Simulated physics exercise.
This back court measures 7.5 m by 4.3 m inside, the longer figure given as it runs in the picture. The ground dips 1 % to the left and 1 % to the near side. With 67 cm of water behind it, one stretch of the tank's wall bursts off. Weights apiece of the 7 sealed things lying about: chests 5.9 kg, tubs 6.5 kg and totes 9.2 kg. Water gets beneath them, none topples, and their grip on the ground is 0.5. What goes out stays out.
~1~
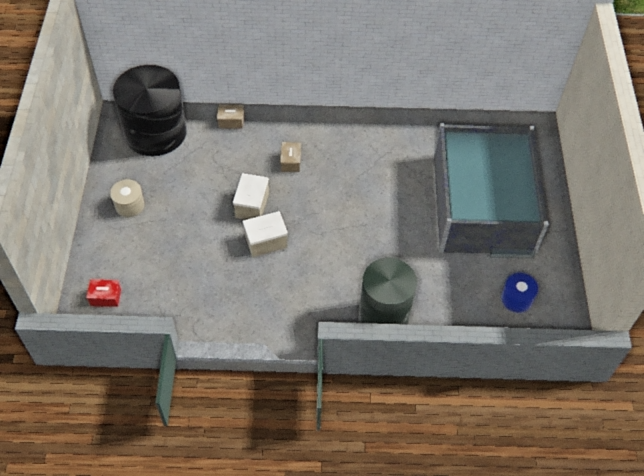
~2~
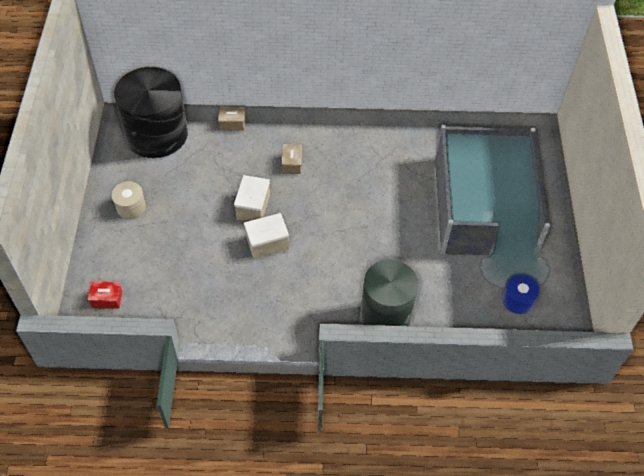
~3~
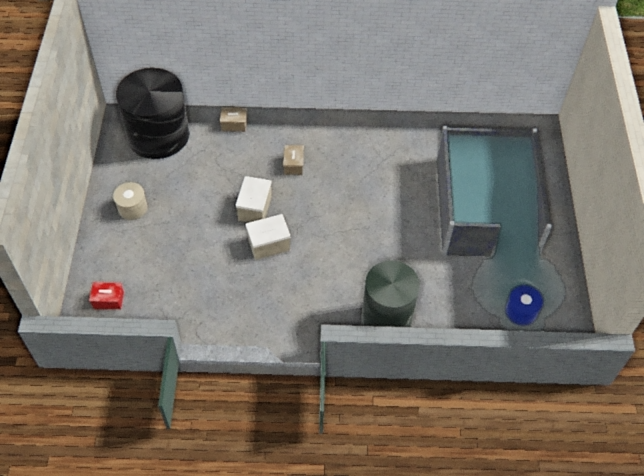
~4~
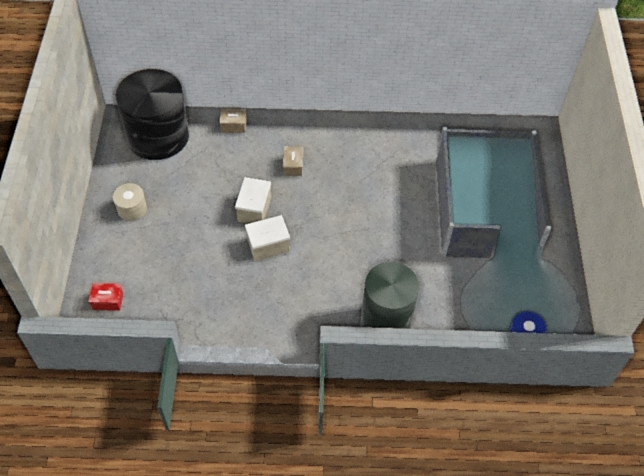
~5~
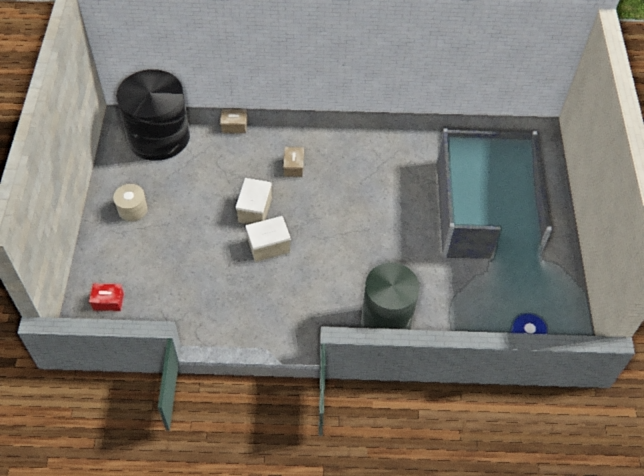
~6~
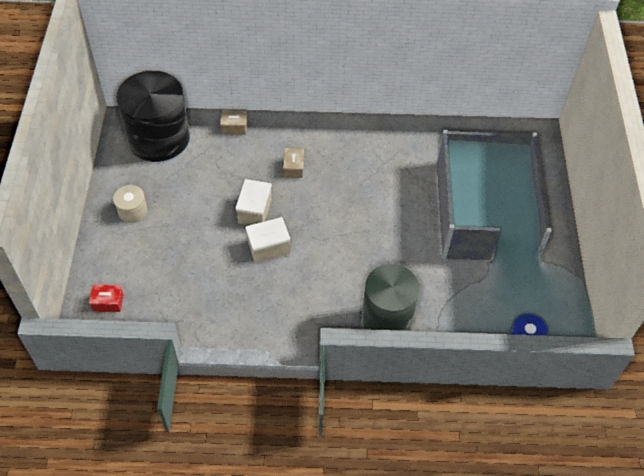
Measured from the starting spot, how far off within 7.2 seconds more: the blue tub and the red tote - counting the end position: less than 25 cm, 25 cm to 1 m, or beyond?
The blue tub gets carried off, the red tote barely shifts.
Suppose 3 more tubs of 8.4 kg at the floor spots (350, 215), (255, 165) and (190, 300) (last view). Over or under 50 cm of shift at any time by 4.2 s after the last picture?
In that order: Over, less, less.
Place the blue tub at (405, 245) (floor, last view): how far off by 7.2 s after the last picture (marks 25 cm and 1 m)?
It travels far.
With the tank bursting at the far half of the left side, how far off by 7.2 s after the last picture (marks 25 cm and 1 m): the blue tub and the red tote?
In that case the blue tub holds its place, the red tote ends far away.
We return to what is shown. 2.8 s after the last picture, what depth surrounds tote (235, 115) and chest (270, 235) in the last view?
About 0 and 1 cm.
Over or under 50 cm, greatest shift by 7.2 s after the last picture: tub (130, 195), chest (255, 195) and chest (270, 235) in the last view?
In turn: Less, past it, short of it.
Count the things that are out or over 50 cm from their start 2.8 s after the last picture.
By then 1.
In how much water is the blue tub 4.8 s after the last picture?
Roughly 5 cm.
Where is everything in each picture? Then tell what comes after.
The first frame shows the blue tub at (522, 287), on the bottom; the red tote at (103, 289) rests on the ground; 2.3 m2 under water; 0 of 7 have shifted.
The second frame shows the blue tub at (523, 288) rests on the ground; the red tote at (104, 291), on the bottom; water covers 2.7 m2; 0 of 7 have shifted.
The third frame shows the blue tub at (526, 300), on the bottom, 16 cm from its start; the red tote at (106, 292), on the bottom; 3.2 m2 under water; 1 of 7 have shifted.
The fourth frame shows the blue tub at (529, 326), on the bottom, 55 cm from its start; the red tote at (105, 293) rests on the ground; 4.1 m2 under water; 1 of 7 have shifted.
The fifth frame shows the blue tub at (530, 329), on the bottom, 58 cm from its start; the red tote at (105, 293), on the bottom; water covers 4.8 m2; 1 of 7 have shifted.
The sixth frame shows the blue tub at (530, 329), afloat, 58 cm from its start; the red tote at (105, 294) rests on the ground; 5.0 m2 under water; 1 of 7 have shifted.
Then, 0.9 s after the last picture the blue tub is near (511, 317), 0.6 m from its start, afloat; the red tote is near (105, 294), 0.0 m from its start, aground; 0 of 7 are out; 1 afloat.
Then, 2.8 s after the last picture the blue tub is near (333, 162), 3.5 m from its start, aground; the red tote is near (105, 294), 0.0 m from its start, aground; 0 of 7 are out; 0 afloat.
Then, 4.8 s after the last picture the blue tub is near (268, 114), 4.9 m from its start, afloat; the red tote is near (105, 294), 0.0 m from its start, aground; 0 of 7 are out; 1 afloat.
Then, 7.2 s after the last picture the blue tub is near (178, 172), 5.4 m from its start, afloat; the red tote is near (105, 294), 0.0 m from its start, aground; 0 of 7 are out; 1 afloat.
